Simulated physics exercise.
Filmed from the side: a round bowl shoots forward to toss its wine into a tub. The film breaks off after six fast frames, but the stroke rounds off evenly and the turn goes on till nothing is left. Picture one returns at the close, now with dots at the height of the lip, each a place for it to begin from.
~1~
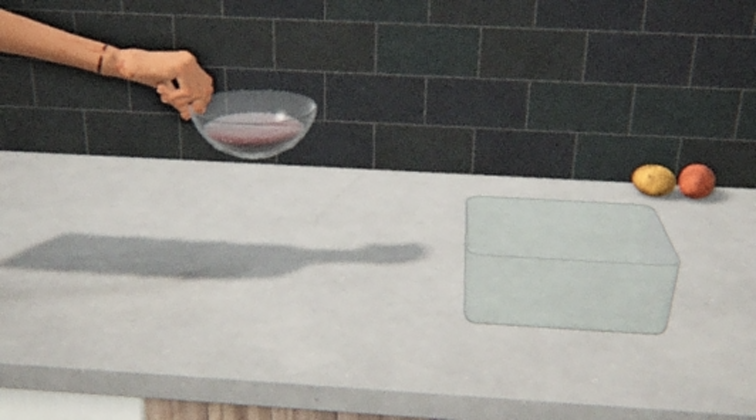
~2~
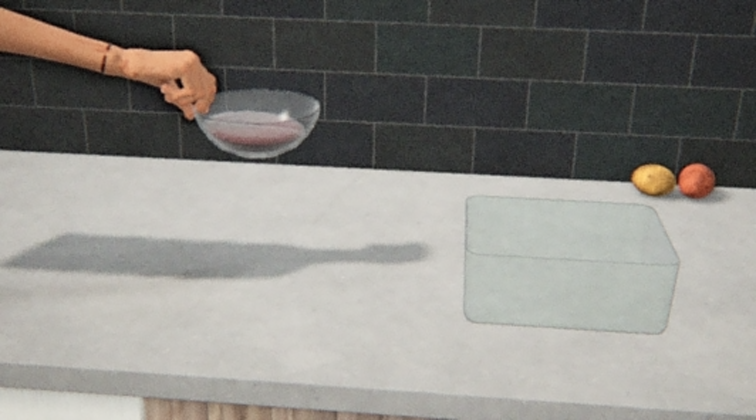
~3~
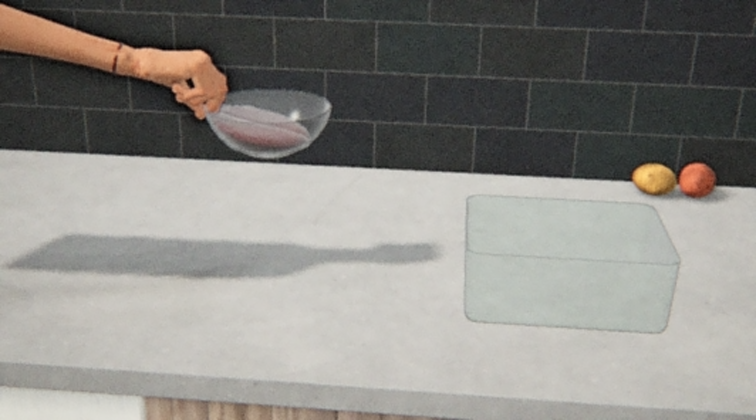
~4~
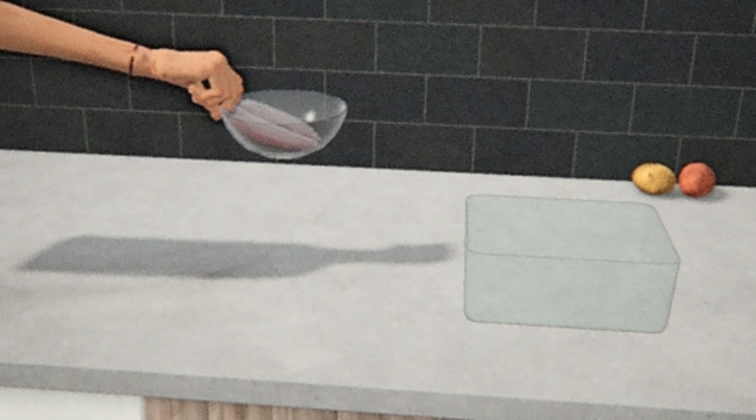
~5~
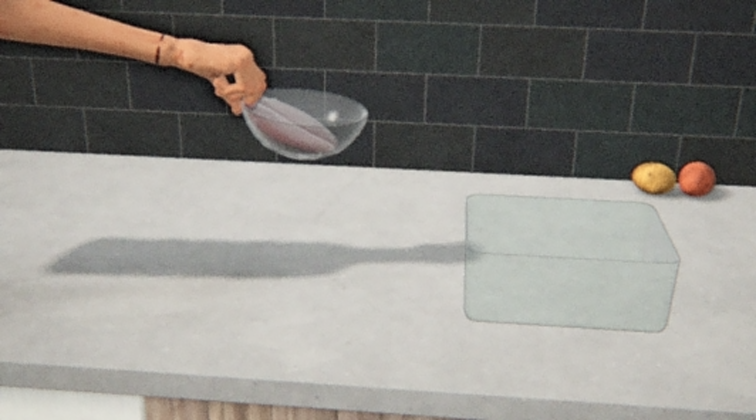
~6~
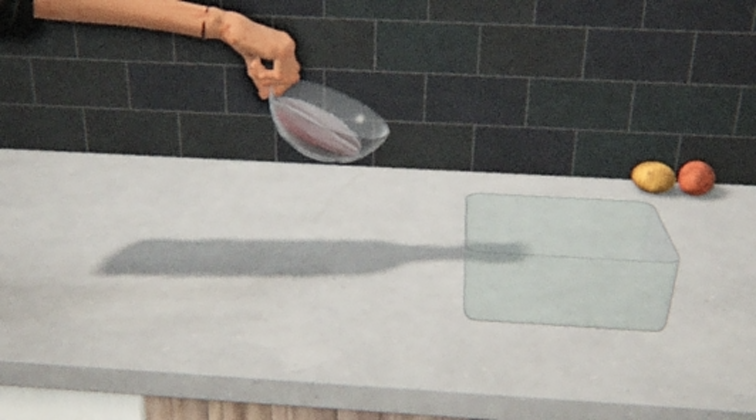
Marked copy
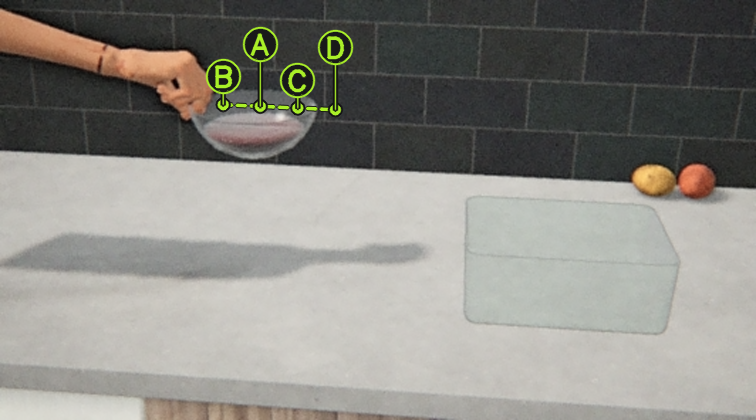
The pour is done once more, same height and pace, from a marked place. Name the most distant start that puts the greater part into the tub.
Dot D.
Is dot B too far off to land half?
Yes.
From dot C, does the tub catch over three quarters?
No, it does not.
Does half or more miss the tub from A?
Yes, that goes wrong.
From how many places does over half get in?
One.
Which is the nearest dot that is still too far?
That would be C.
On the marked copy, A at (260, 106); B at (223, 104); C at (297, 108); D at (335, 109).
For dot A, about 0 % lands in the tub, 97 % falls short and 3 % goes beside or beyond.
For dot B, about 0 % lands in the tub, 100 % falls short.
For dot C, about 22 % lands in the tub, 74 % falls short and 4 % goes beside or beyond.
For dot D, about 70 % lands in the tub, 22 % falls short and 8 % goes beside or beyond.
